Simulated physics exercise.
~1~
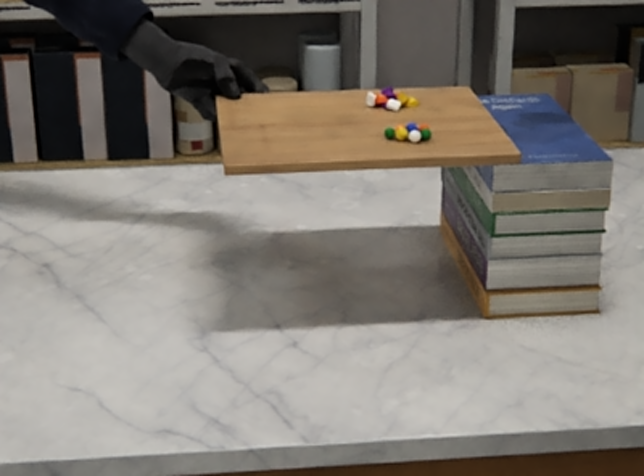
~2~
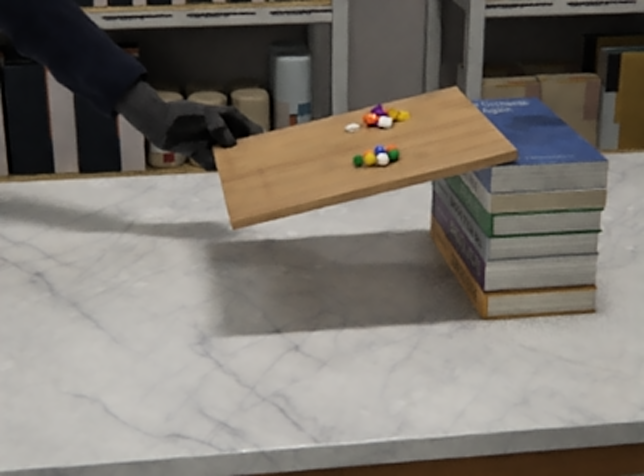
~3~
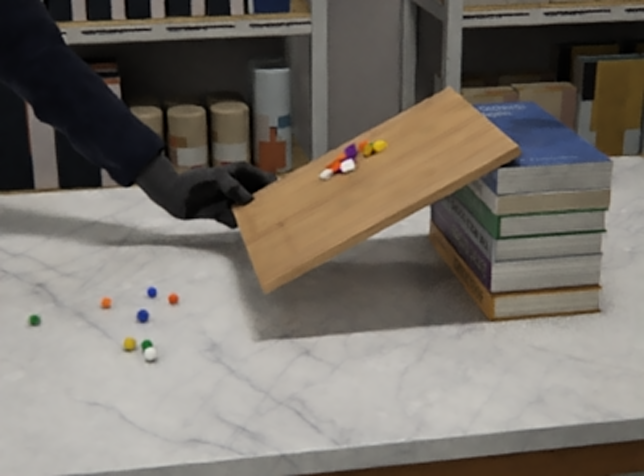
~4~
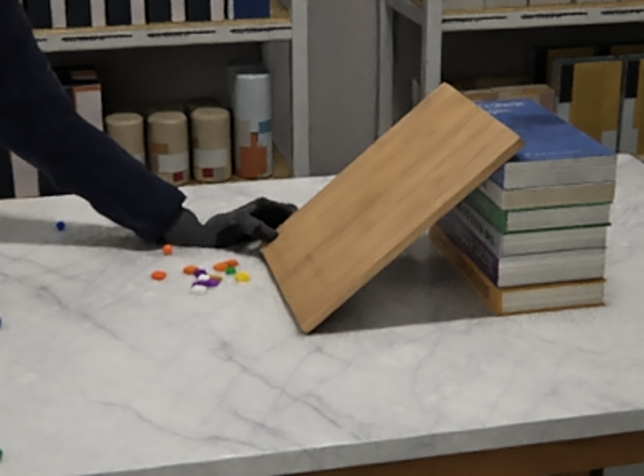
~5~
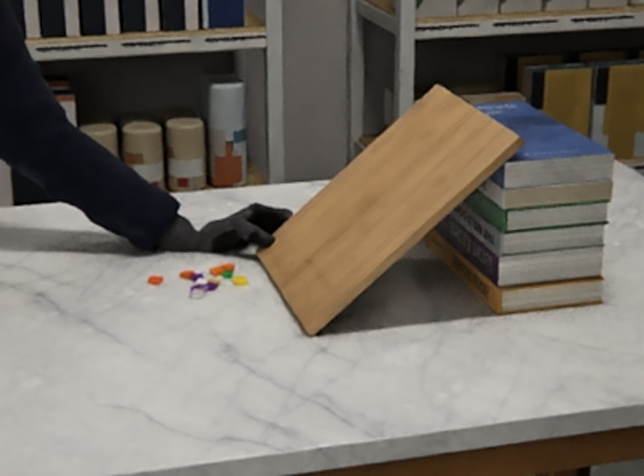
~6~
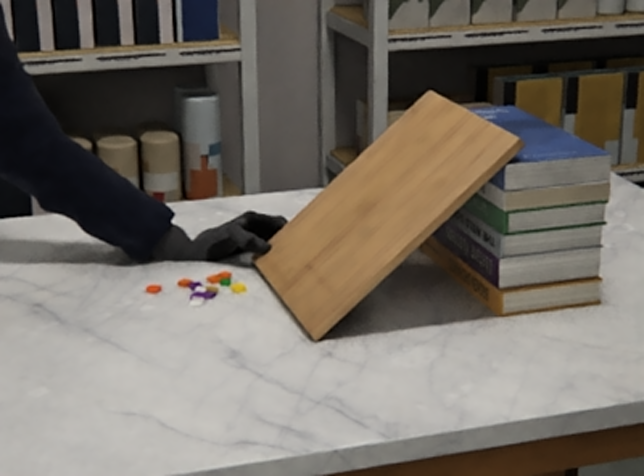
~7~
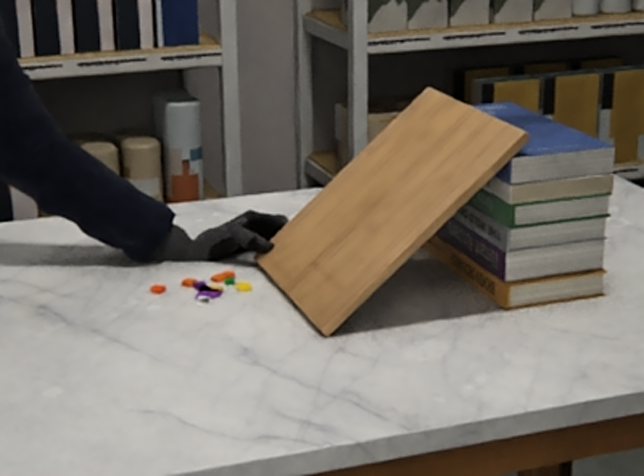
On a marble table, a gloved hand lowering one end of a book-propped board, front beads rolling far off, back pieces settling nearby.
